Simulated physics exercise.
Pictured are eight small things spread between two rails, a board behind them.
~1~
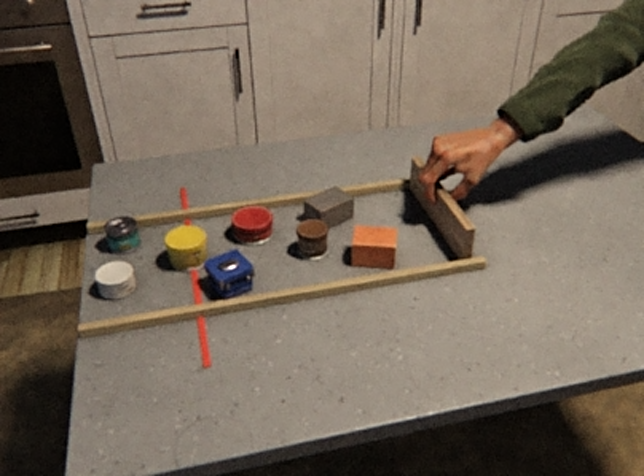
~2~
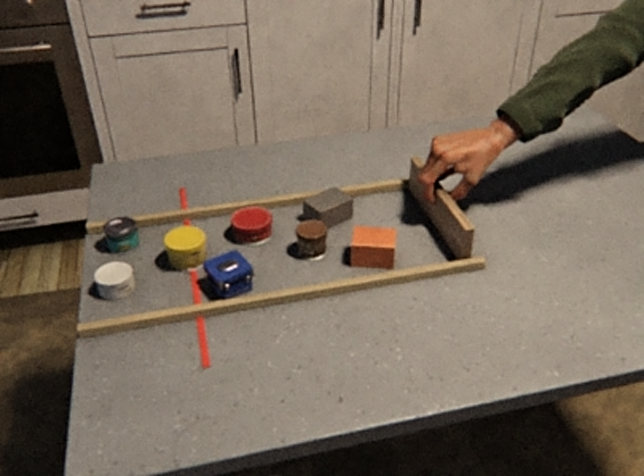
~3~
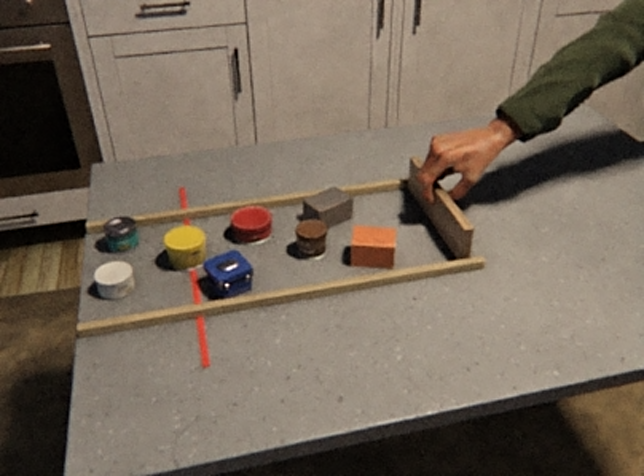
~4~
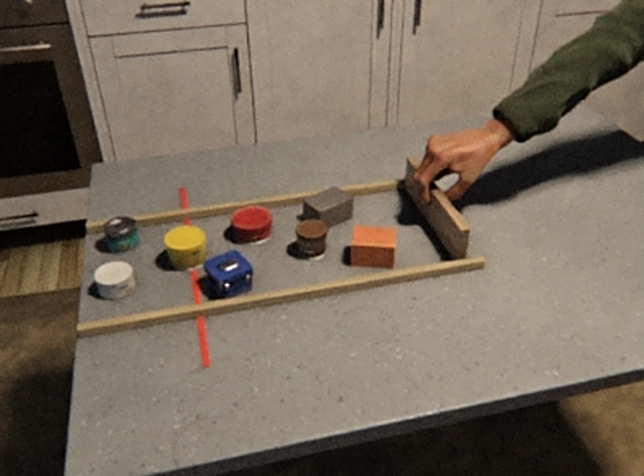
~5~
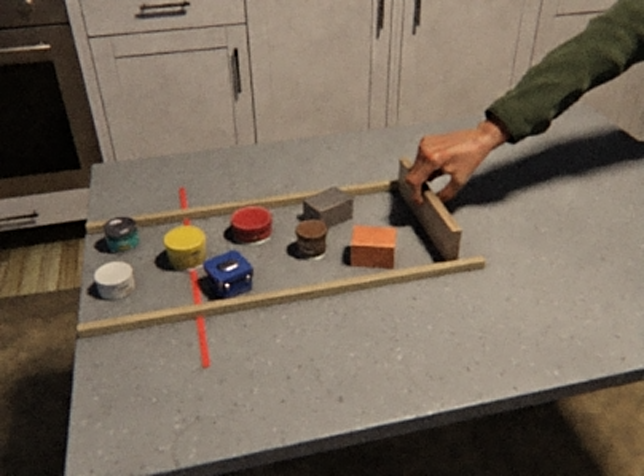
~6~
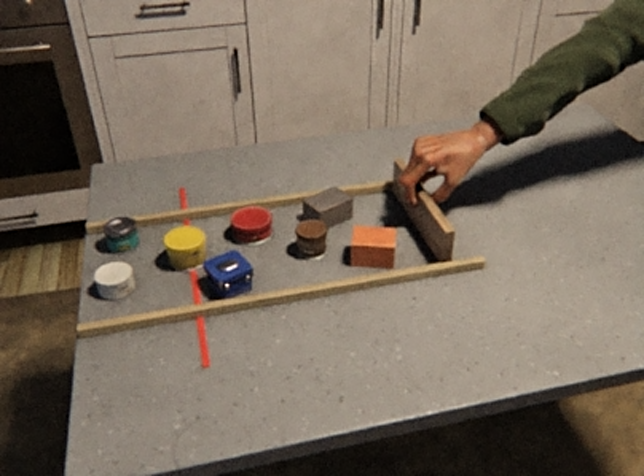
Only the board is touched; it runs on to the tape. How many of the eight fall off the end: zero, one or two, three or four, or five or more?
Those that leave the table: Not one.
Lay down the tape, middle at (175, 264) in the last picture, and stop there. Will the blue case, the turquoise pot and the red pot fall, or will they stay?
As for the blue case, it keeps its spot; the turquoise pot does not stay; the red pot keeps its spot.
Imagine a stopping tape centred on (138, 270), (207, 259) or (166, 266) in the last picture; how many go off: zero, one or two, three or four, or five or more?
Taking the tapes one at a time, the count is three to four, then zero, then just one or two.
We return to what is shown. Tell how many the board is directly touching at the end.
3 of them.
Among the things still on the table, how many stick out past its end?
Overhanging ones - 2.
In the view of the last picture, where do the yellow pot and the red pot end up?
About (139, 260), and the other about (122, 243).
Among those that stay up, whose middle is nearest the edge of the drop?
The turquoise pot.
Early on, none off yet; white tub at rest near (115, 281); turquoise pot at rest near (122, 236); yellow pot at rest near (186, 249).
A while later, none off yet; white tub at rest near (115, 281); turquoise pot at rest near (122, 236); yellow pot moving near (178, 253).
Finally, the number that fall off is zero.
